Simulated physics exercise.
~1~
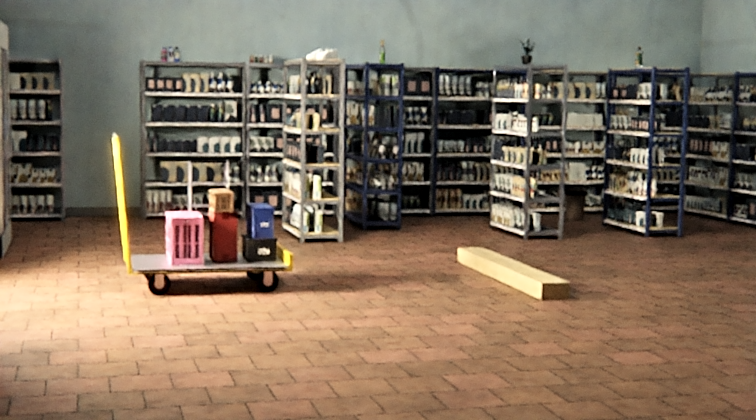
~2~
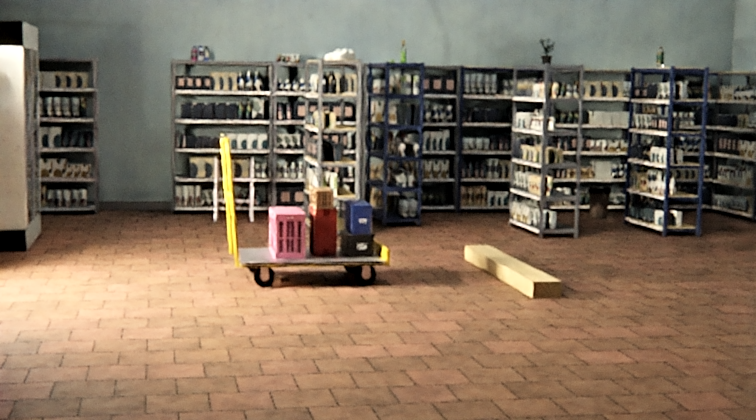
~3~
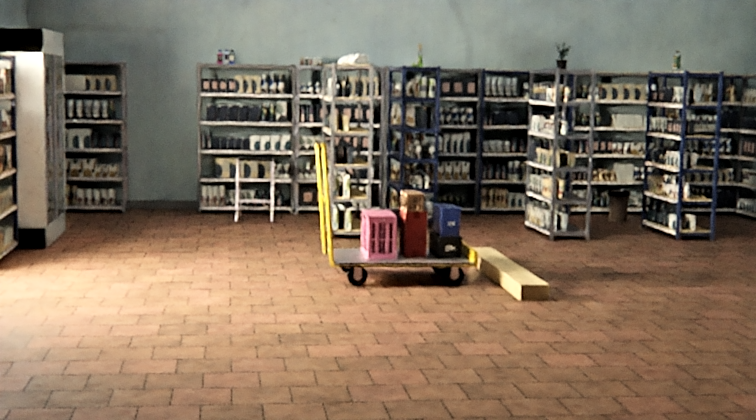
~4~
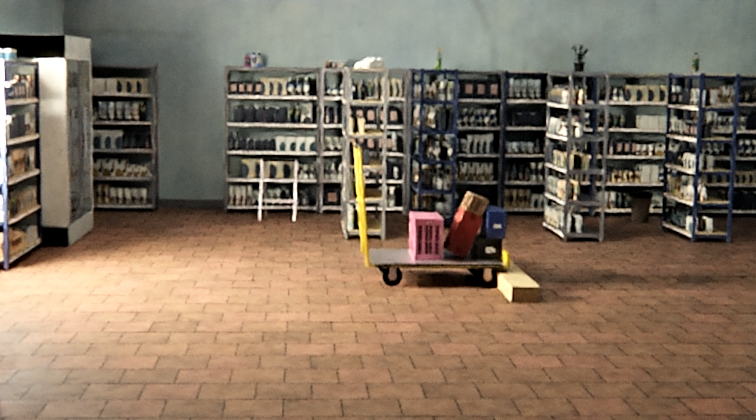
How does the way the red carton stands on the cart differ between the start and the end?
At the start the red carton stands upright on the platform. By the end it is leaning to the right.
A flat cart with a yellow handle, loaded with pink, red, brown, blue and black boxes, rolls right across a tiled floor toward a low wooden kerb and reaches it, the red carton and brown crate tipping to the right while still on the platform.
